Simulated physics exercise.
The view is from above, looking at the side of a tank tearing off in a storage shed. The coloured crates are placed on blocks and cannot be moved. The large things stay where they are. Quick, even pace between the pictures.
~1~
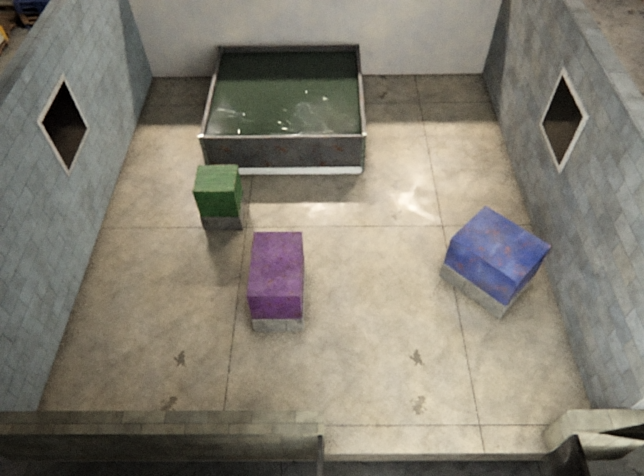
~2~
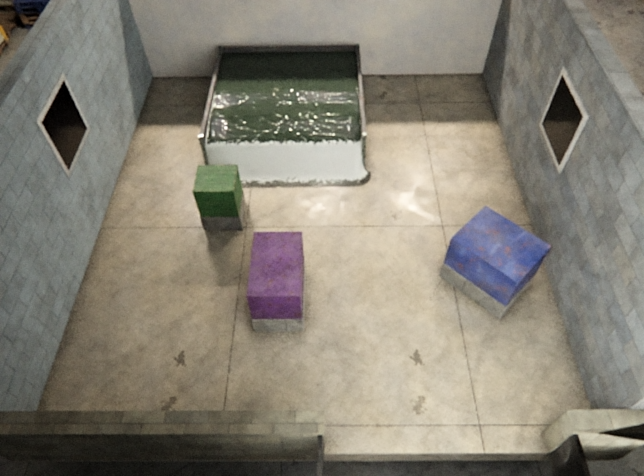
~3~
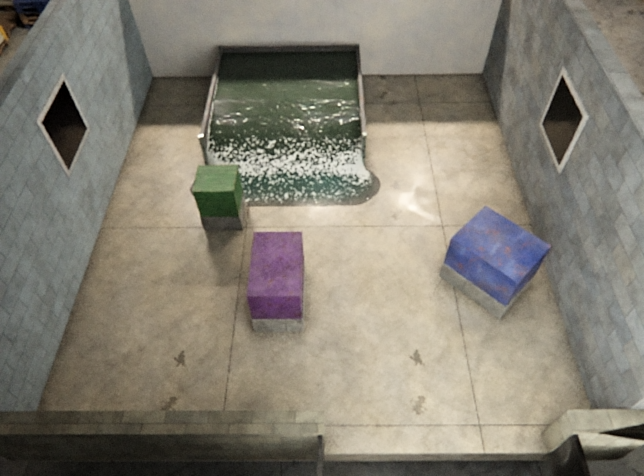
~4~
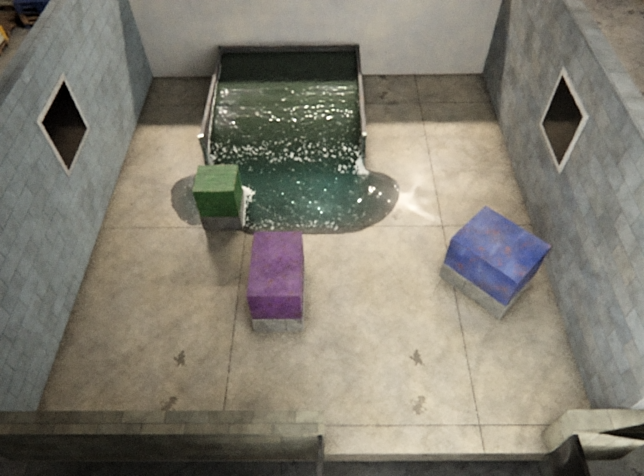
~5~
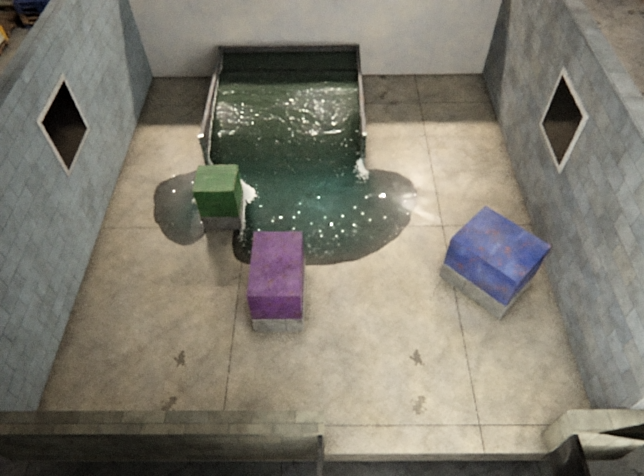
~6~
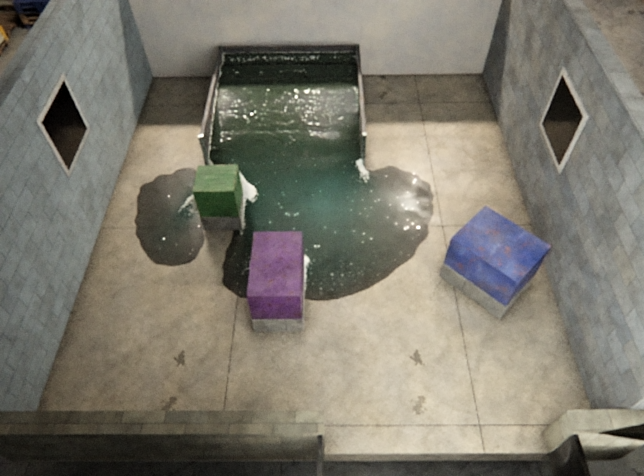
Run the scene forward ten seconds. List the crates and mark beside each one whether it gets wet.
Purple crate - gets wet; green crate - gets wet; blue crate - stays dry.
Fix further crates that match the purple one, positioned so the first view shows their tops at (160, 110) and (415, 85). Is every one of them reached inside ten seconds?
First is never reached; second is never reached.
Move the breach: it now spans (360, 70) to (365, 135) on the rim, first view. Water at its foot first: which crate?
It's the crate marked blue.
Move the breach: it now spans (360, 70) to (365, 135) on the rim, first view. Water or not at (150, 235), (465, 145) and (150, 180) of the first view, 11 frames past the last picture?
Going through them in turn: Still unsoaked, then reached by the flood, then still unsoaked.
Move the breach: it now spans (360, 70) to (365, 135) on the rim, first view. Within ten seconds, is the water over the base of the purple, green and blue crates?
Going crate by crate, the purple one comes through dry, the green one comes through dry and the blue one gets flooded.
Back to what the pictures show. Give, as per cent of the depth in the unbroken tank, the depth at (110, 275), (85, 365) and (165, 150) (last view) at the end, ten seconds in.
In order: About 10, 8 and 8 in a hundred.
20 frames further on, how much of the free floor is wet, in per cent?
That should be about 75 %.
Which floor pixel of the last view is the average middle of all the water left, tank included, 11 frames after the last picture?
I'd put it at around (282, 194).
A moment on, water covers 45 % of the floor; the purple crate water round its plinth, the green crate water round its plinth, the blue crate water round its plinth.
Next, water covers 60 % of the floor; the purple crate water round its plinth, the green crate water round its plinth, the blue crate water round its plinth.
Then, water covers 75 % of the floor; the purple crate water round its plinth, the green crate water round its plinth, the blue crate water round its plinth.
Later, water covers 90 % of the floor; the purple crate water round its plinth, the green crate water round its plinth, the blue crate water round its plinth.
In the end, water covers 100 % of the floor; the purple crate was topped, the green crate was topped, the blue crate stayed above the water.
